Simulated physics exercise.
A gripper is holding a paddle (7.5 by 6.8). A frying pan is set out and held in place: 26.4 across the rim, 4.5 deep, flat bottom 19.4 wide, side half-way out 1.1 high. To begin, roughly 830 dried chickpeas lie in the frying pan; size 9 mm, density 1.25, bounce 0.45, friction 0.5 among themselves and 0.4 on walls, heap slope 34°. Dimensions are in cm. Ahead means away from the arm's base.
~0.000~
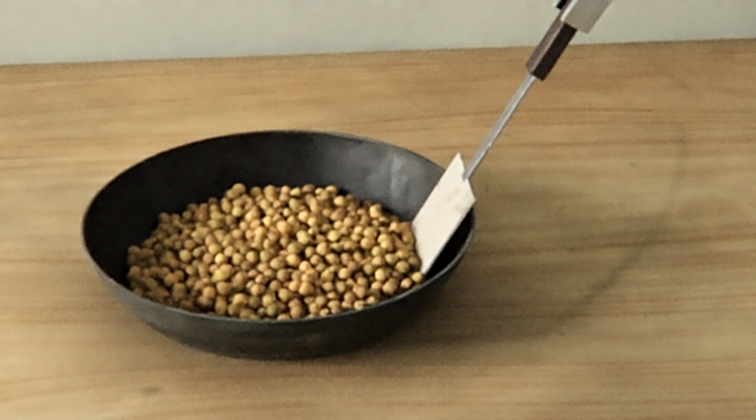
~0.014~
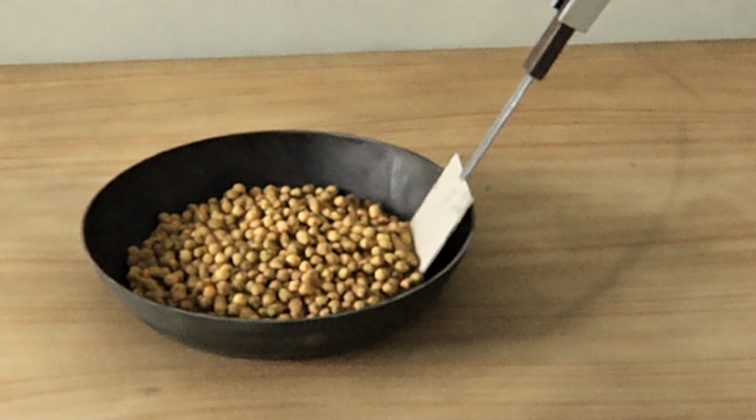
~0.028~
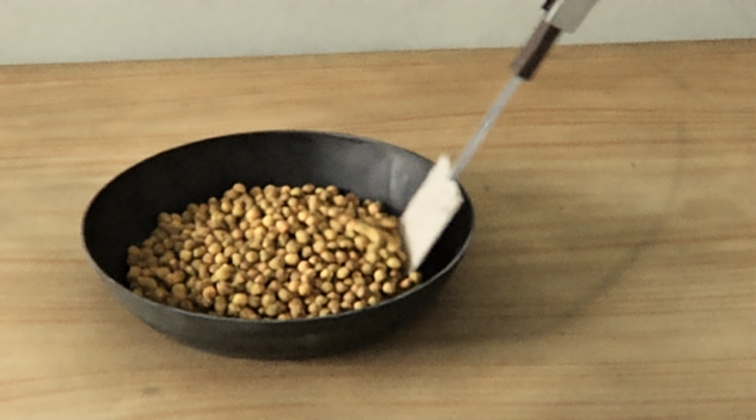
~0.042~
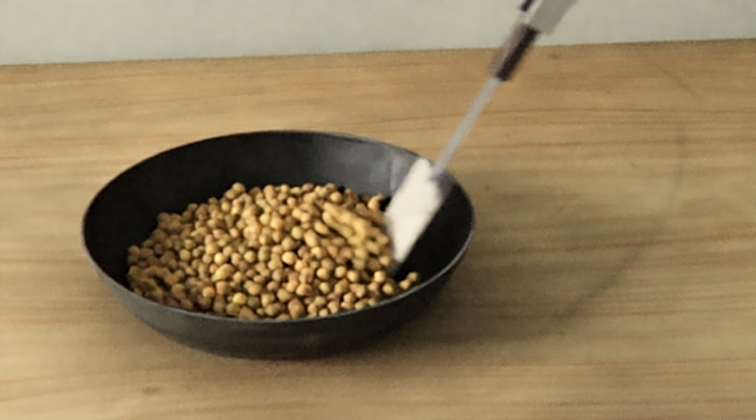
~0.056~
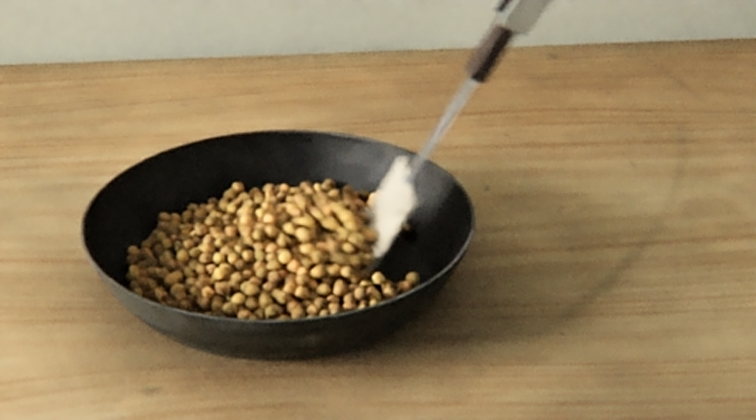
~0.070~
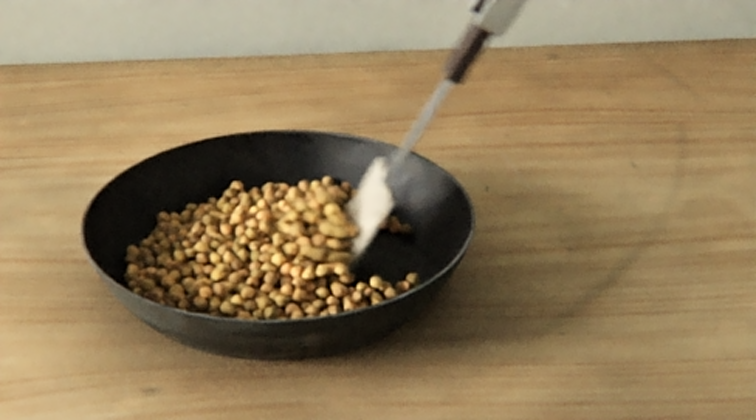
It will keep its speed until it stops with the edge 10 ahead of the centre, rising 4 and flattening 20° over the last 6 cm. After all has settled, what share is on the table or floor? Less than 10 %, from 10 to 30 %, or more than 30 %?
From 10 to 30 %.
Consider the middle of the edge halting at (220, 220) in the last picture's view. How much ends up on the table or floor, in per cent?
Around 10 percent ends on the table or floor.
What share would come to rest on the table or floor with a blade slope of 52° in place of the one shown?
In that case around 15 per cent.
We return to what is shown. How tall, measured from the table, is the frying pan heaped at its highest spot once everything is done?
Height at rest: Roughly 4.5 cm.
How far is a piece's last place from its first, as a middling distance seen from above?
Some 3 cm.
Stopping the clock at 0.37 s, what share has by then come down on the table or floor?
My estimate is roughly 10 %.
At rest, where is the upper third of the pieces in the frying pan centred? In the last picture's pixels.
It is centred around (159, 252).
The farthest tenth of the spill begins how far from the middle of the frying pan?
I'd put it at about 60 centimetres.
After 0.11 s, sloping 60°, highest piece 6 above the table; 827 in the frying pan.
After 0.15 s, sloping 55°, highest piece 7 above the table; 827 in the frying pan.
After 0.37 s, sloping 40°, highest piece 10 above the table; 698 in the frying pan, 103 on the table or floor, 26 on the blade or in flight.
After 1.42 s, sloping 40°, highest piece 4 above the table; 698 in the frying pan, 129 on the table or floor.
At rest, 698 in the frying pan, 129 on the table or floor. That is 16 % on the table or floor.
